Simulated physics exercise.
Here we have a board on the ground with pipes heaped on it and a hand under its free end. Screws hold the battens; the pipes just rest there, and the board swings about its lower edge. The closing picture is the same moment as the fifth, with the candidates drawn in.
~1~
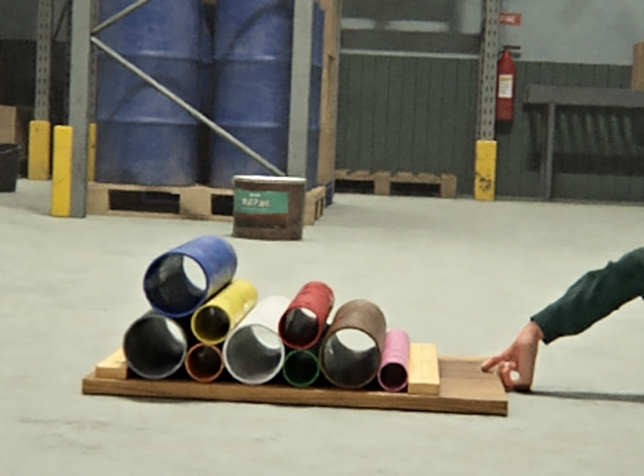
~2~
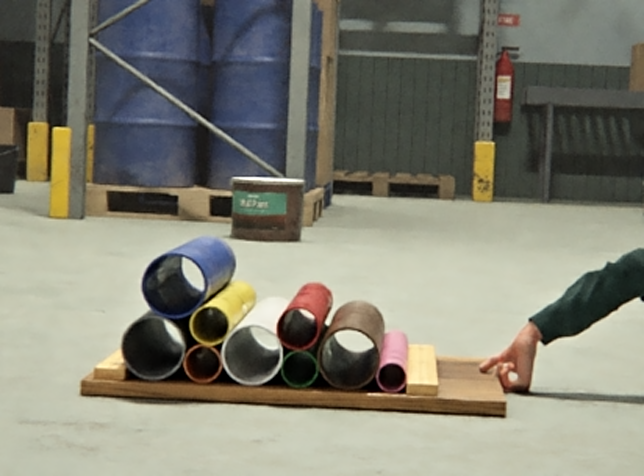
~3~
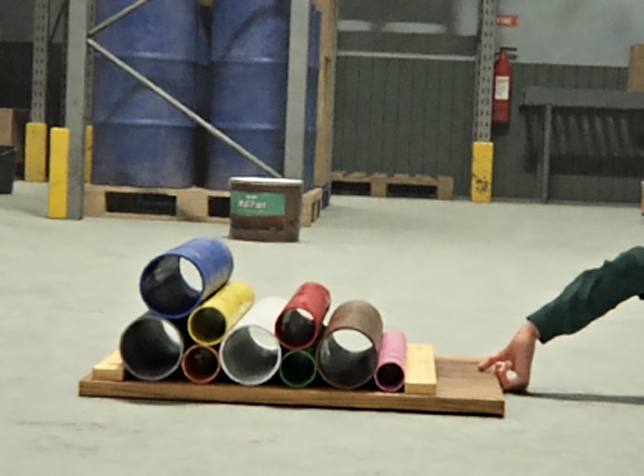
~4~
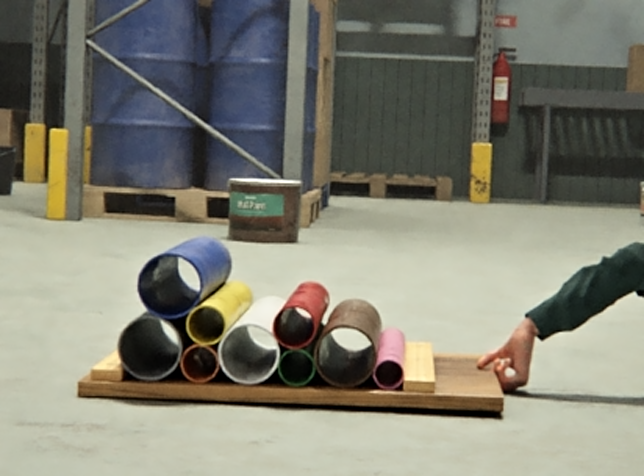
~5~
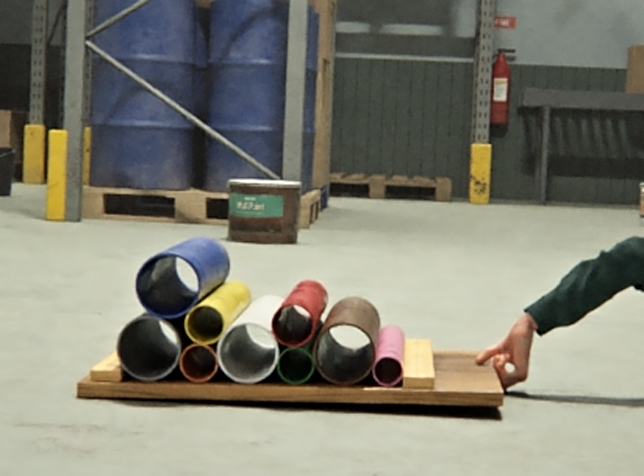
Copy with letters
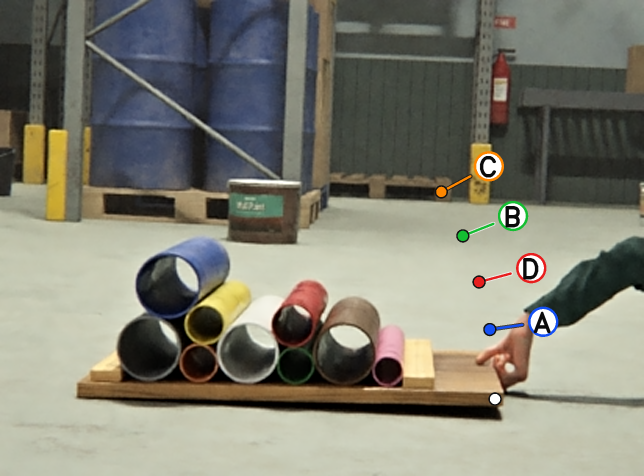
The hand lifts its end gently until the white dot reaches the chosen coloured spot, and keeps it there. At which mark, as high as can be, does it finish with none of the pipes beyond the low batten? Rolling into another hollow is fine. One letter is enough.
The answer is mark A.
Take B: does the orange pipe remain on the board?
Yes, with B.
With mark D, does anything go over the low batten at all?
Yes, at D.
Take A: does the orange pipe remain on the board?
The orange pipe: Yes.
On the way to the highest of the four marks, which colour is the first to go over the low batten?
First is the blue one.
On the marked copy, A at (490, 329); B at (463, 236); C at (441, 192); D at (479, 282); the white dot at (495, 399).
With A. Early on, board at 10°.
Further on, board at 11°.
At the end, board at 11°, none over the low batten.
As for the rest, B one over the low batten (blue); C three over the low batten (grey, yellow, blue); D one over the low batten (blue).
